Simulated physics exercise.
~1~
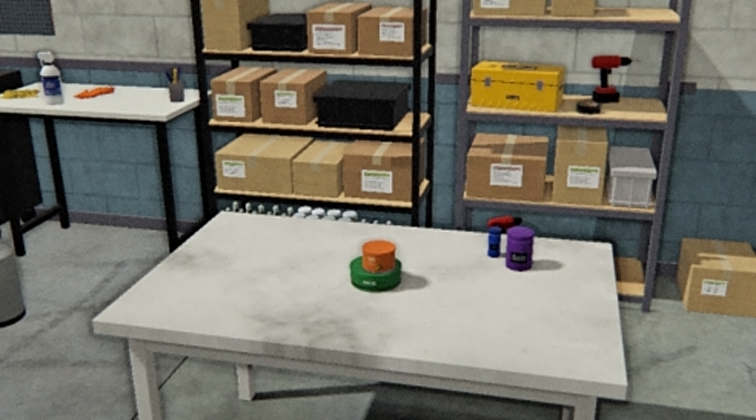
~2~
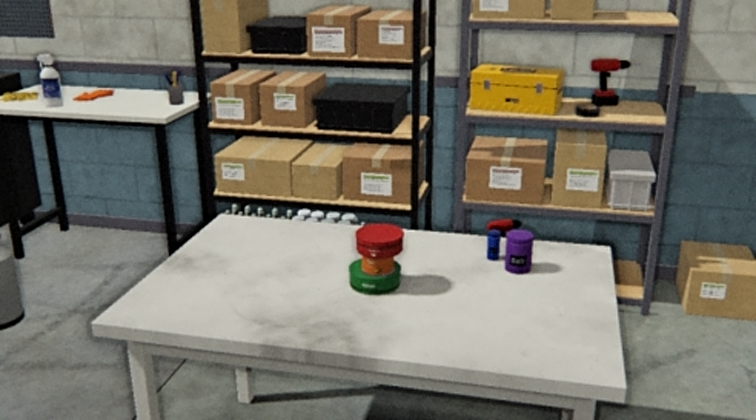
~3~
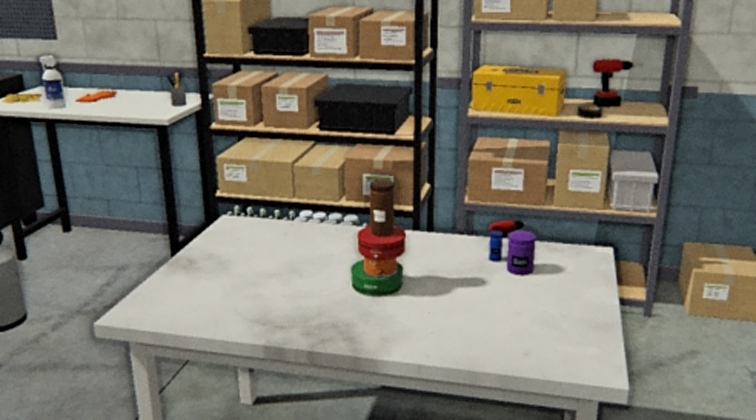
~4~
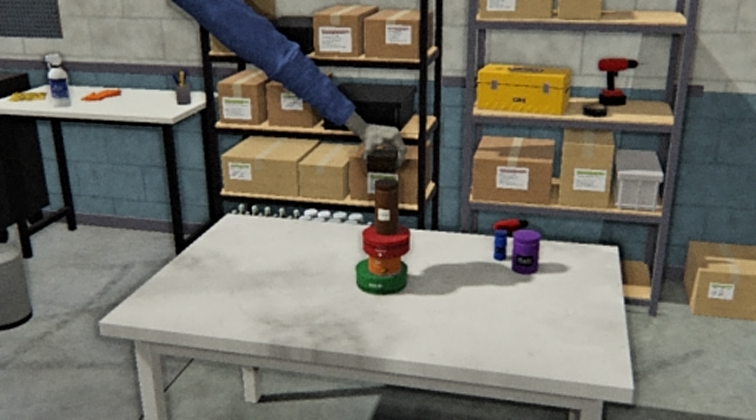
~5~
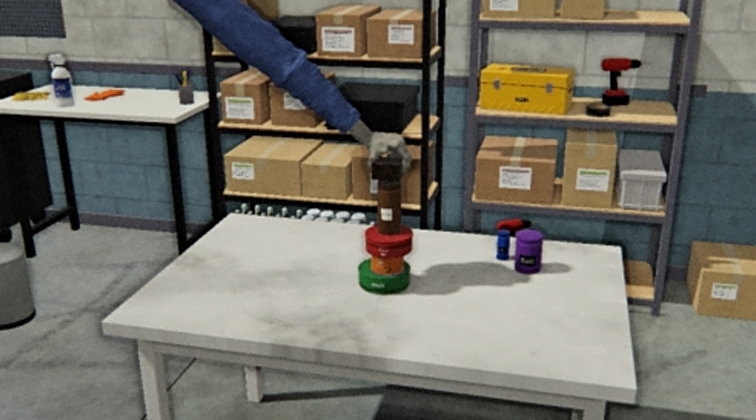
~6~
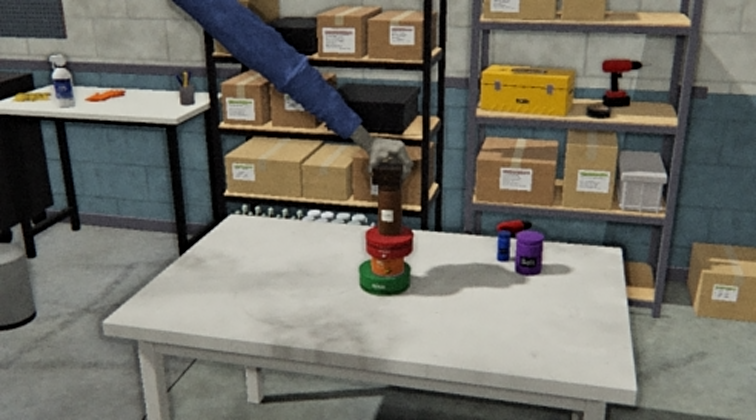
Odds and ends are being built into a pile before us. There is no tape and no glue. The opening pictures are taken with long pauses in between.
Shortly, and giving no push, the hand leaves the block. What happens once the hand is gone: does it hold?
It will remain standing.
Then, 0.20 s later than the last frame, all is still.
Then, 0.40 s later than the last frame, black block resting near (389, 175).
When it is over, all 7 as before. End places, in pixels of the last picture, black block near (389, 175). The pile stays up.
